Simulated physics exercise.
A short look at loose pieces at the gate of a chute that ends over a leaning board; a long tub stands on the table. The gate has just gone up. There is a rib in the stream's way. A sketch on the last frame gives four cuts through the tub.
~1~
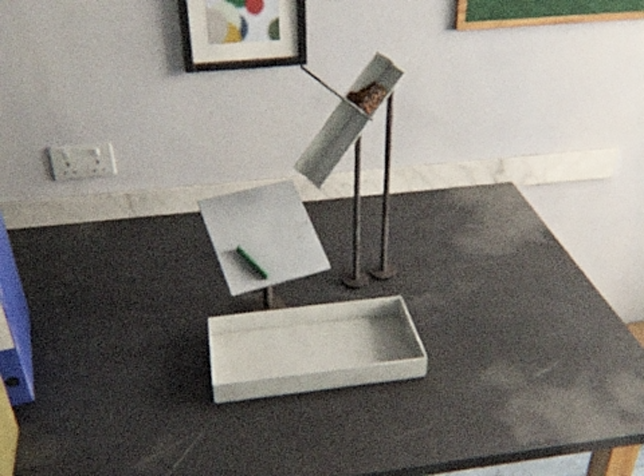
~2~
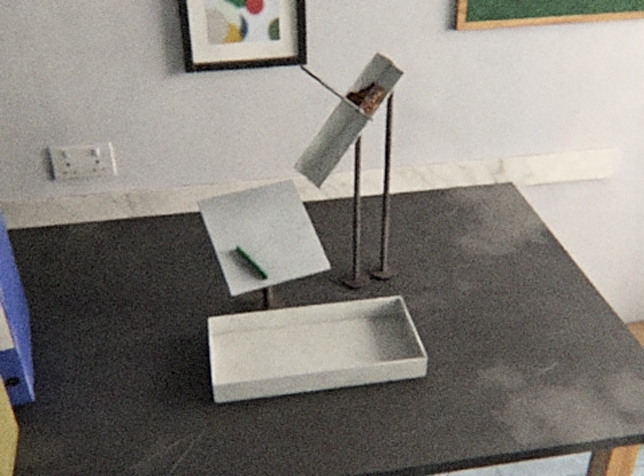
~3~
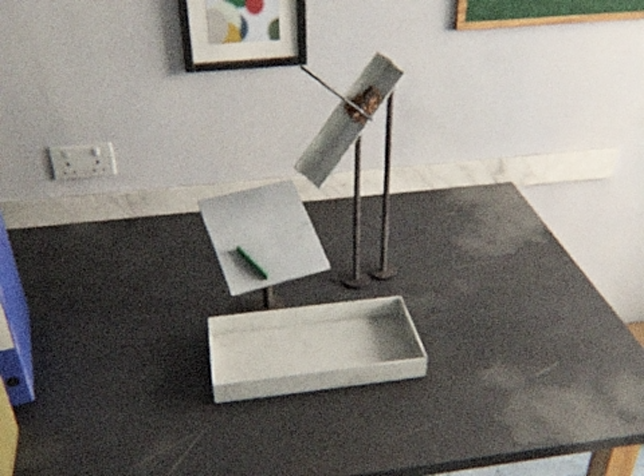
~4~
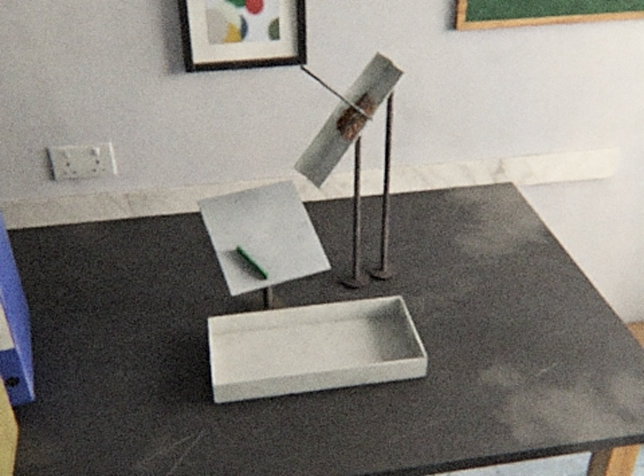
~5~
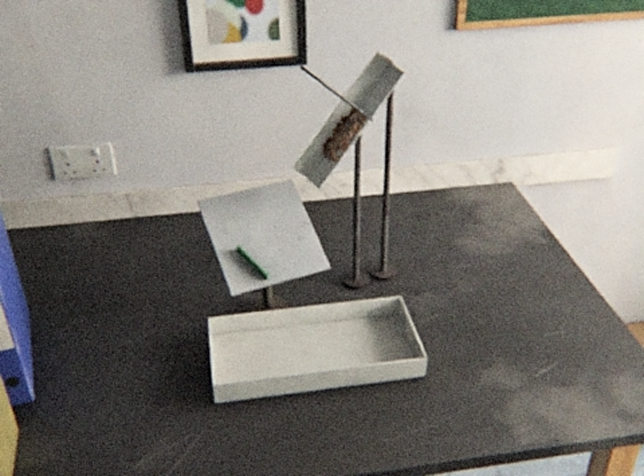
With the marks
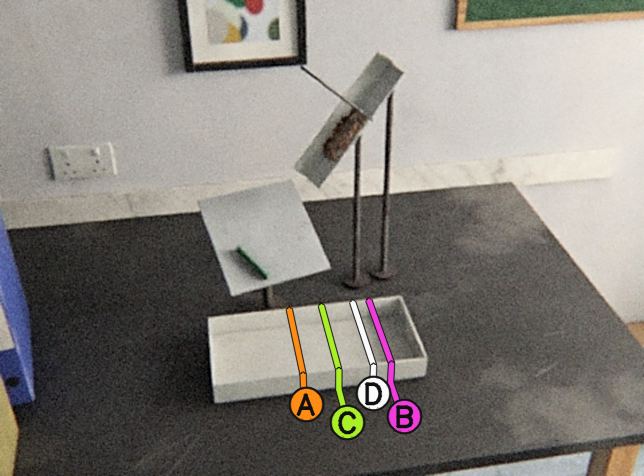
The clip opens on a dark table holding an empty pale tub, a leaning board with a green rib, and a steep chute with brown pieces bunched near its top. The pieces slide down and leftward along the chute, spreading into a longer clump nearer its lower lip, while everything else stays still.
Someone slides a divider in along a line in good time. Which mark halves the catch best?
The answer is line A.
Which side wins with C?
The left side.
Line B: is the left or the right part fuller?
Left.
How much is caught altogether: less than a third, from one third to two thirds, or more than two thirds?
About that: More than two thirds.
On the marked copy, line A crosses the front rim at (302, 373); line B crosses the front rim at (391, 362); line C crosses the front rim at (338, 369); line D crosses the front rim at (373, 365).
With A, of what is caught, roughly a third on the left of the divider, roughly two thirds on the right.
With B, of what is caught, every piece on the left of the divider, not one piece on the right.
With C, of what is caught, the larger part on the left of the divider, about a tenth on the right.
With D, of what is caught, almost all on the left of the divider, just a few on the right.
